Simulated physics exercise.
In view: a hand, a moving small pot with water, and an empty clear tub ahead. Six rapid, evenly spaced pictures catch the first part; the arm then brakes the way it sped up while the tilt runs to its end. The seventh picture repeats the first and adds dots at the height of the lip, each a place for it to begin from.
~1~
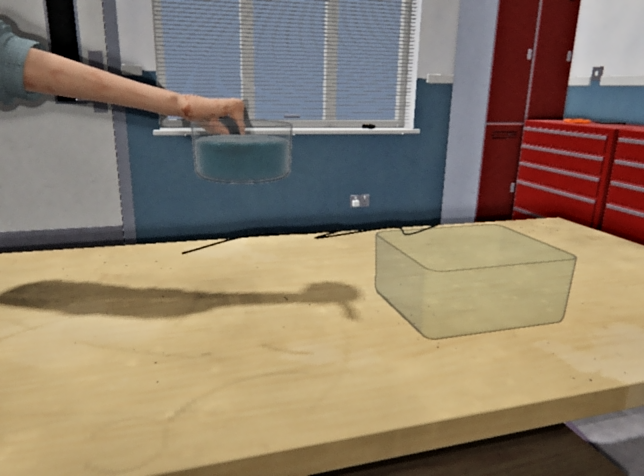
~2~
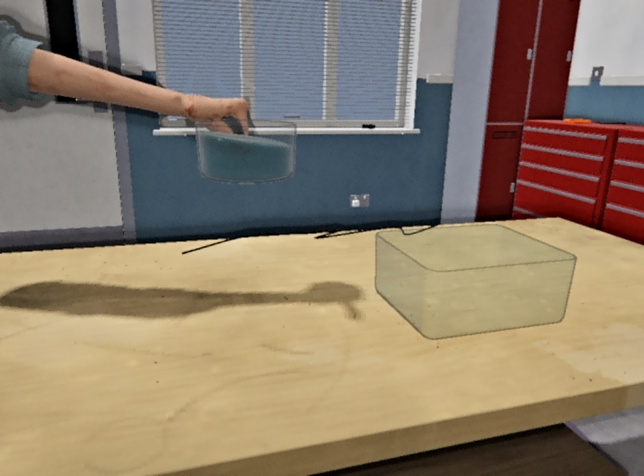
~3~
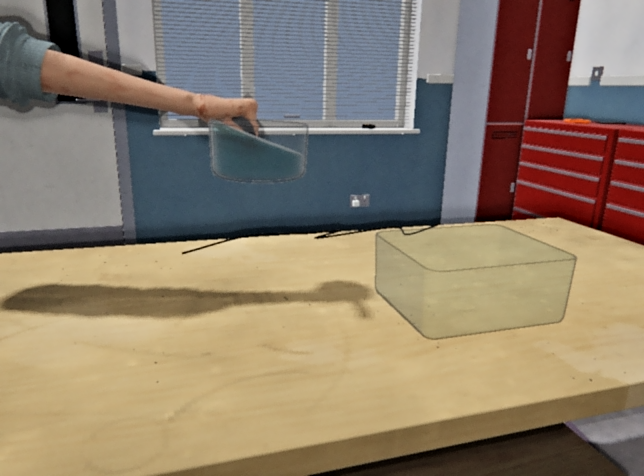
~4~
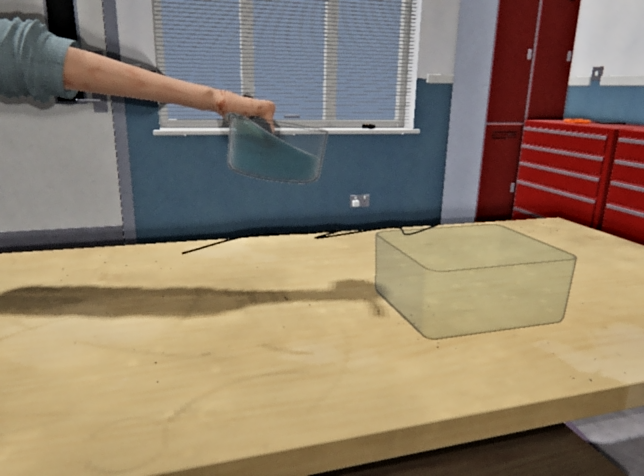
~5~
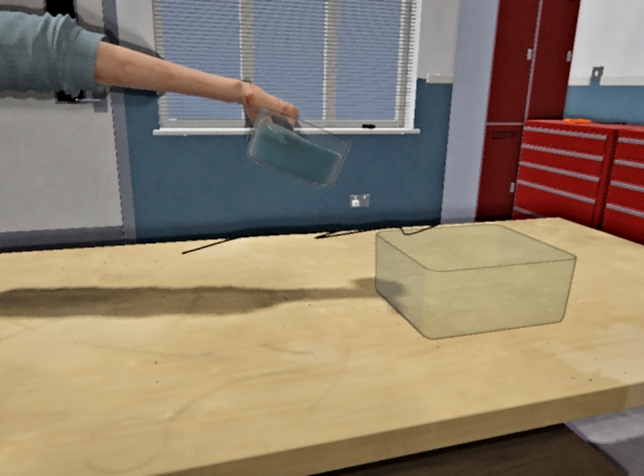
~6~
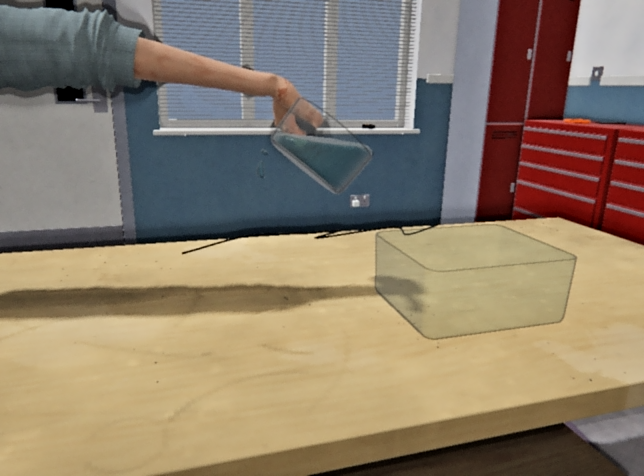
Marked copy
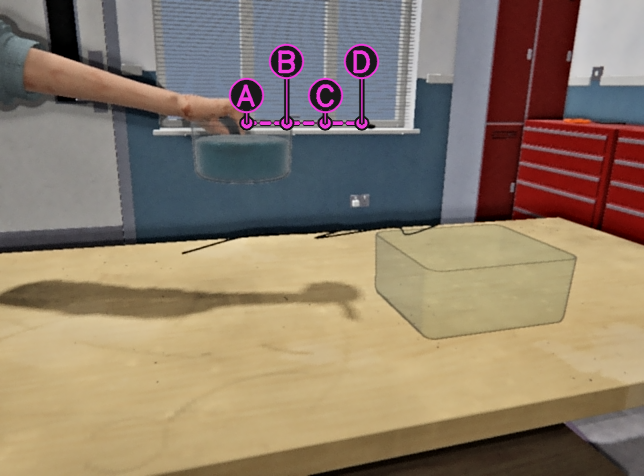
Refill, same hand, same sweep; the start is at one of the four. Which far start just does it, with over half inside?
Use dot A.
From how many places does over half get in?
All of the four.
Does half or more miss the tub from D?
No.
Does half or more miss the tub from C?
No.
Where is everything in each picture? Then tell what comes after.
In the first picture, upright, lip at (289, 123); tub from (420, 338) to (560, 319); nothing has left yet.
In the second picture, upright, lip at (293, 123); nothing has left yet.
In the third picture, upright, lip at (305, 123); nothing has left yet.
In the fourth picture, tipped about 8°, lip at (324, 129); water is over the rim, down to (228, 121).
In the fifth picture, tipped about 22°, lip at (347, 141); nothing has left yet.
In the sixth picture, tipped about 39°, lip at (366, 156); water is over the rim, down to (261, 174).
On the marked copy, A at (246, 123); B at (286, 123); C at (325, 123); D at (361, 123).
For dot A, about 71 % lands in the tub, 21 % falls short and 8 % goes beside or beyond.
For dot B, about 84 % lands in the tub, 6 % falls short and 11 % goes beside or beyond.
For dot C, about 81 % lands in the tub, 7 % falls short and 12 % goes beside or beyond.
For dot D, about 85 % lands in the tub, 5 % falls short and 11 % goes beside or beyond.
